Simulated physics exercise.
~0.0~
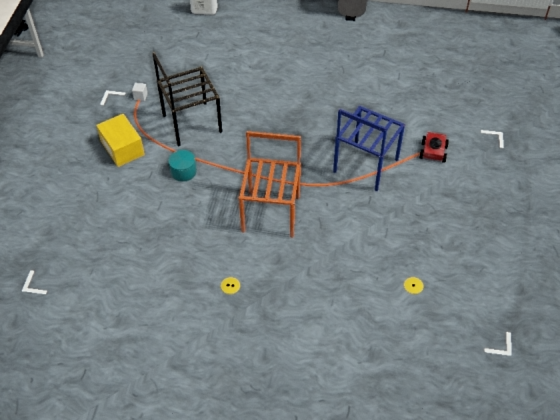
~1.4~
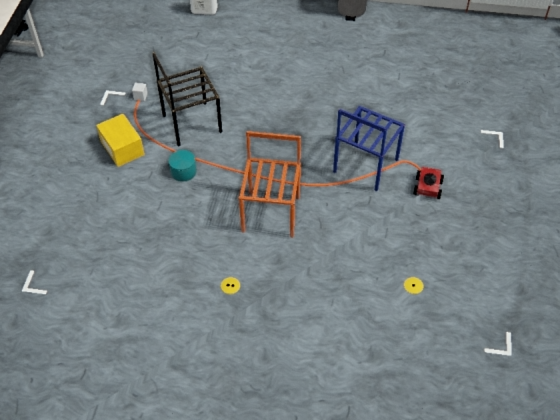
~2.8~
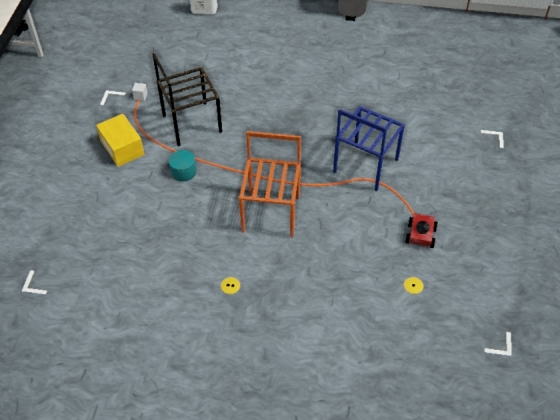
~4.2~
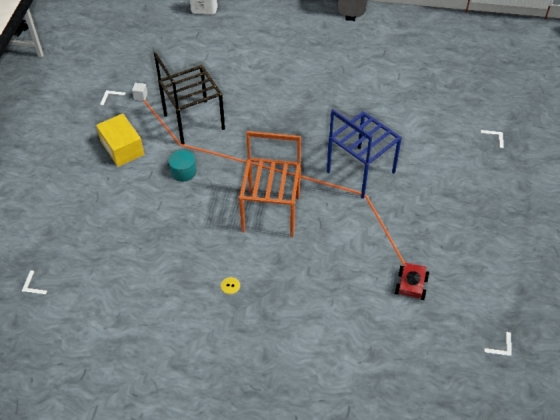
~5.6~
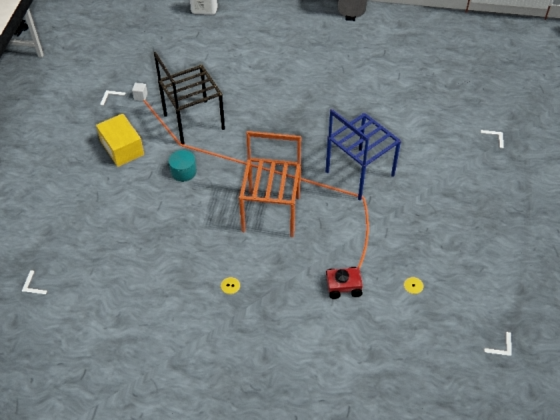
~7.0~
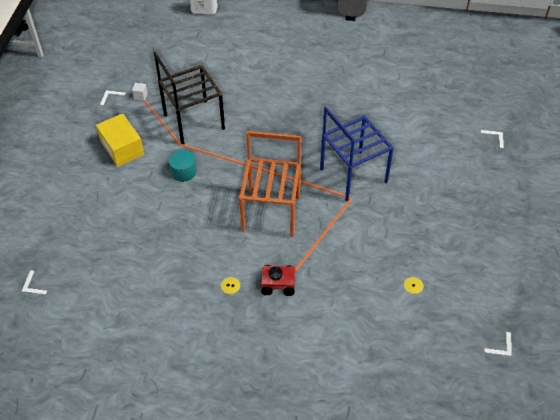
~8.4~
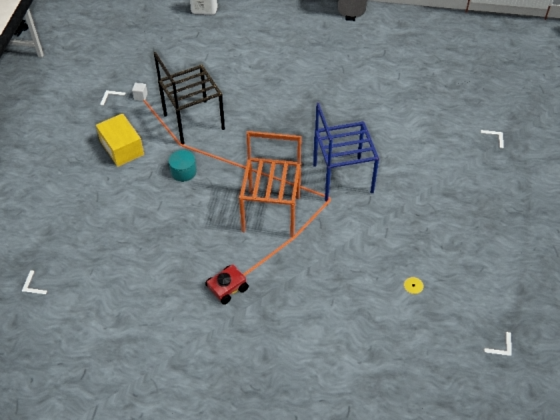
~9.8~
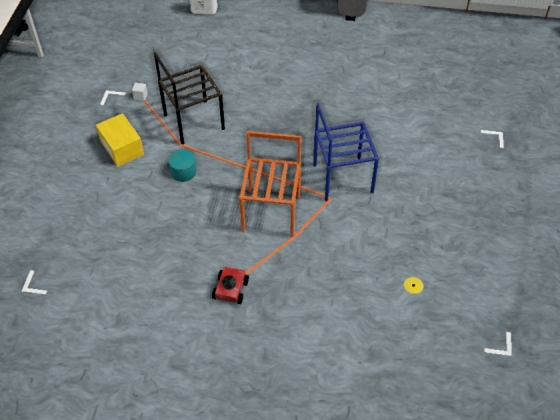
The clip opens on a grey floor where an orange lead runs from a small white block at upper left, past a yellow carton, a teal tub and three chairs, to a red cart at right. The cart rolls down to the right-hand yellow mark, pulling the lead tighter, and the blue chair shifts slightly as the black one barely turns. The cart then heads left across the floor, and the lead drags the blue chair a short way left. Finally the cart stops over the left-hand mark, with the lead still attached at the white block.
